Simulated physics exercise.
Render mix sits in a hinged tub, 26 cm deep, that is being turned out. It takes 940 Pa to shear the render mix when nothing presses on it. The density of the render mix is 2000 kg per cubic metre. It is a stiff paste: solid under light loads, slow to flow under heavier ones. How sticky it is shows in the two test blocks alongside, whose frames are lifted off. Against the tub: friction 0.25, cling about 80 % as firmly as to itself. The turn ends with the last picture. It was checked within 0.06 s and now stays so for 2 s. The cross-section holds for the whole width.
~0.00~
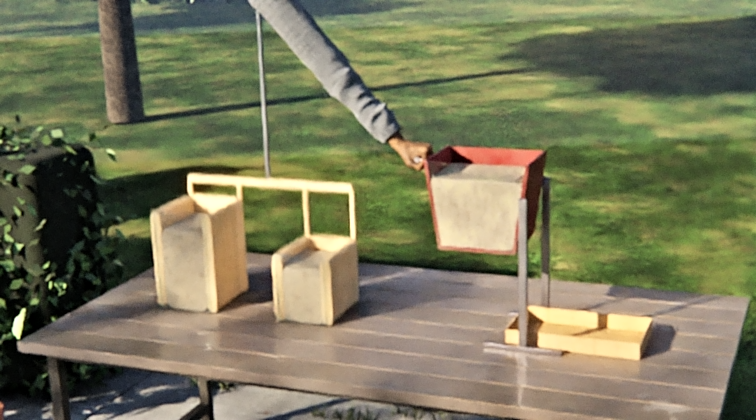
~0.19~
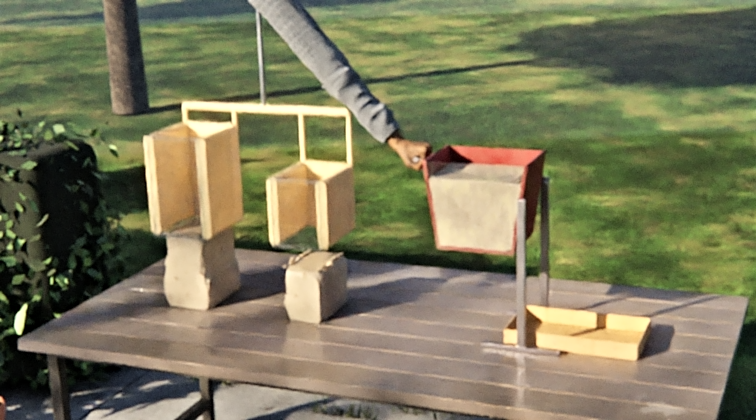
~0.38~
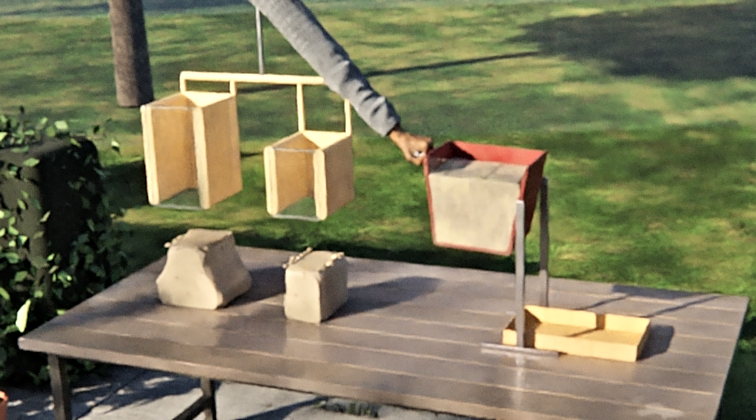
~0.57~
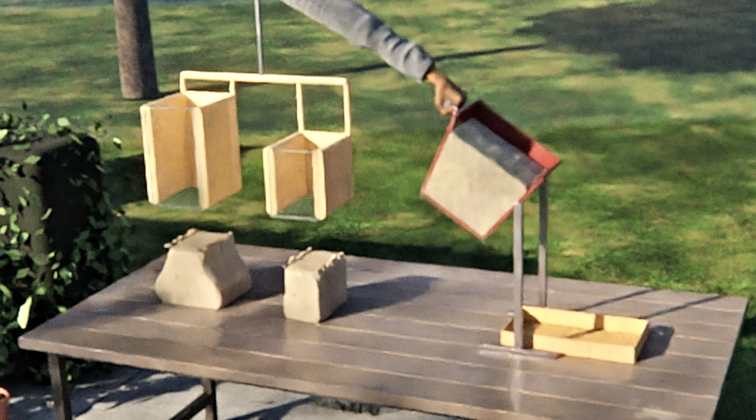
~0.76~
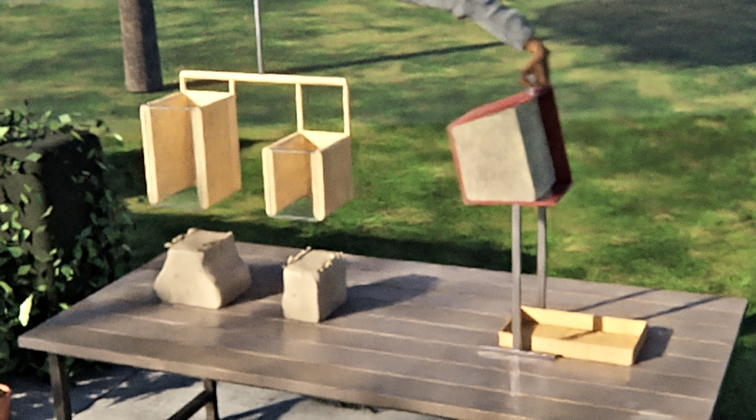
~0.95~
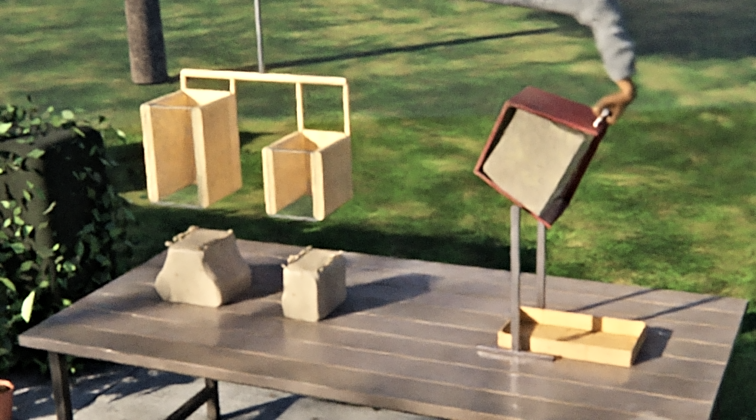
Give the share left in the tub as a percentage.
Expect roughly 0 %.
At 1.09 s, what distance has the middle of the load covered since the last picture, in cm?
About 13 cm.
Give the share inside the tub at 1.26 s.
About 0 %.
After 1.09 s, the tub is at 115 degrees and holds 59 %.
After 1.26 s, the tub is at 115 degrees and holds 0 %.
After 1.43 s, the tub is at 115 degrees and holds 0 %.
After 1.60 s, the tub is at 115 degrees and holds 0 %.
After 2.95 s, at the end, the tub is at 115 degrees and holds 0 %.
